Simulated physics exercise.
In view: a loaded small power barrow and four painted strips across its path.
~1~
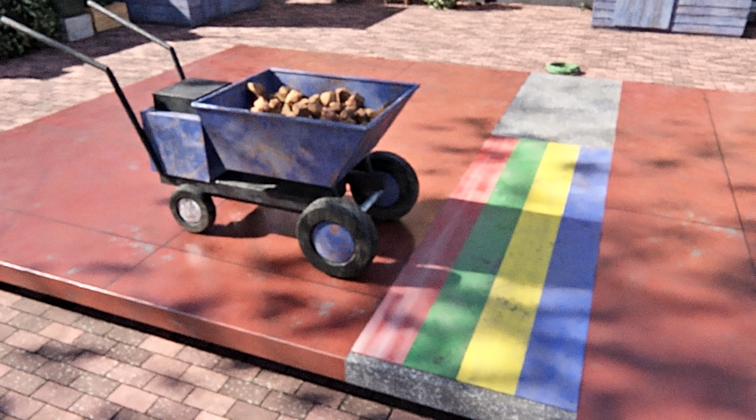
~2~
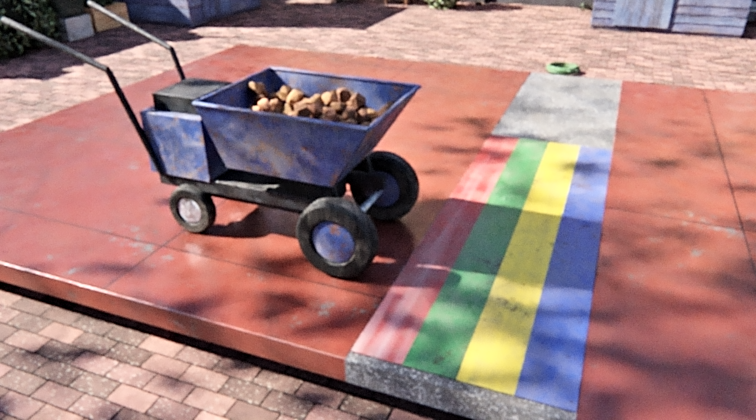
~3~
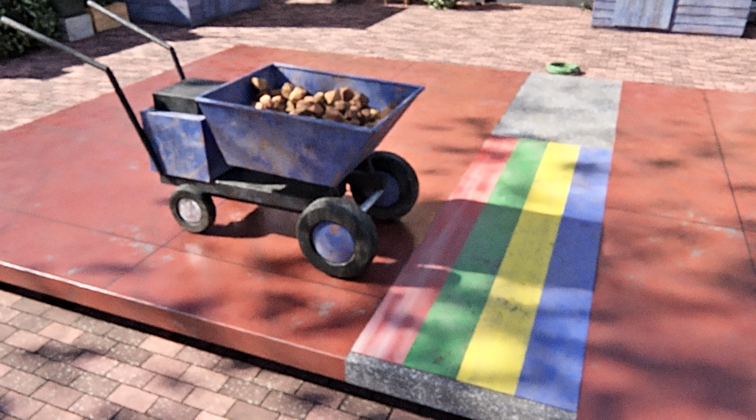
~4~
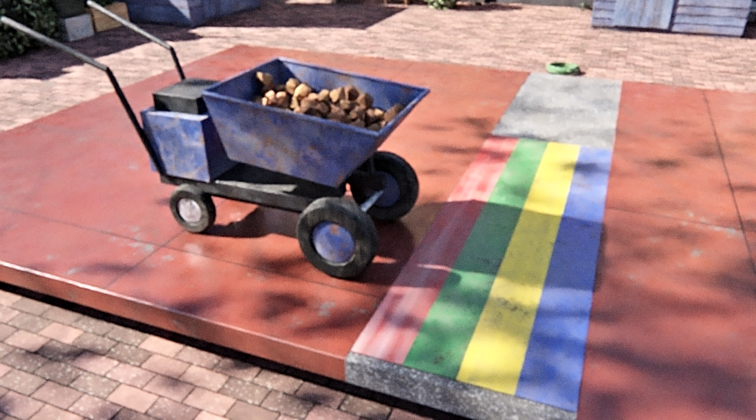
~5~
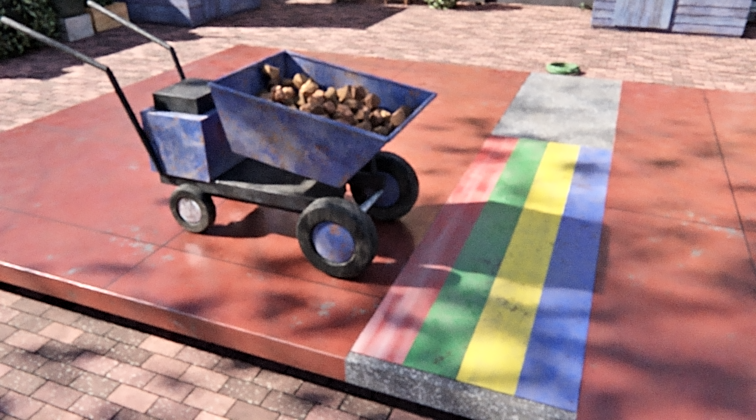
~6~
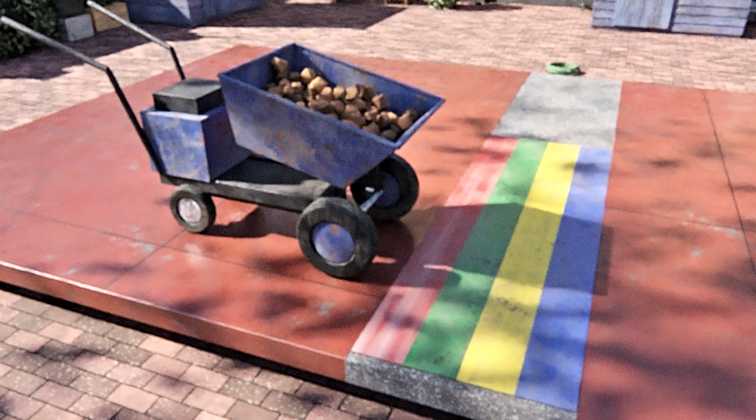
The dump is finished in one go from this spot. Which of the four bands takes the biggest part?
The heap favours the yellow strip.
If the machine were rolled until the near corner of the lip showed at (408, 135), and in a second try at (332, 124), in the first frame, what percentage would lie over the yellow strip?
Near 30 % and 20 %.
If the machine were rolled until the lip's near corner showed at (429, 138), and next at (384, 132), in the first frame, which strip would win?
One: That blue strip. Two: The strip in yellow.
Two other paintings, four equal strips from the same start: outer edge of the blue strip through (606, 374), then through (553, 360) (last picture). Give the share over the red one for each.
The first gives 0 %, the second 0 %.
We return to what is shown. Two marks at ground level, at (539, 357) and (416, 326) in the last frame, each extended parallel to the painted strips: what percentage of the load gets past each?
Roughly 20 per cent, and 80 per cent.
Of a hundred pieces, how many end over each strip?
Red strip near 0; green strip near 20; yellow strip near 35; blue strip near 15.
Soon after the last picture, skip tipped steeply; all in the skip.
A little later, skip tipped right over; most in the skip; a stray few over the green strip; a small part over the yellow strip; a stray few falling.
Later still, skip tipped right over; about a third in the skip; a small part over the green strip; about a quarter over the yellow strip; about a quarter over the blue strip; a small part off the paint.
At rest, skip tipped right over; about a quarter in the skip; none over the red strip; about a quarter over the green strip; about a third over the yellow strip; about a quarter over the blue strip; a small part off the paint.
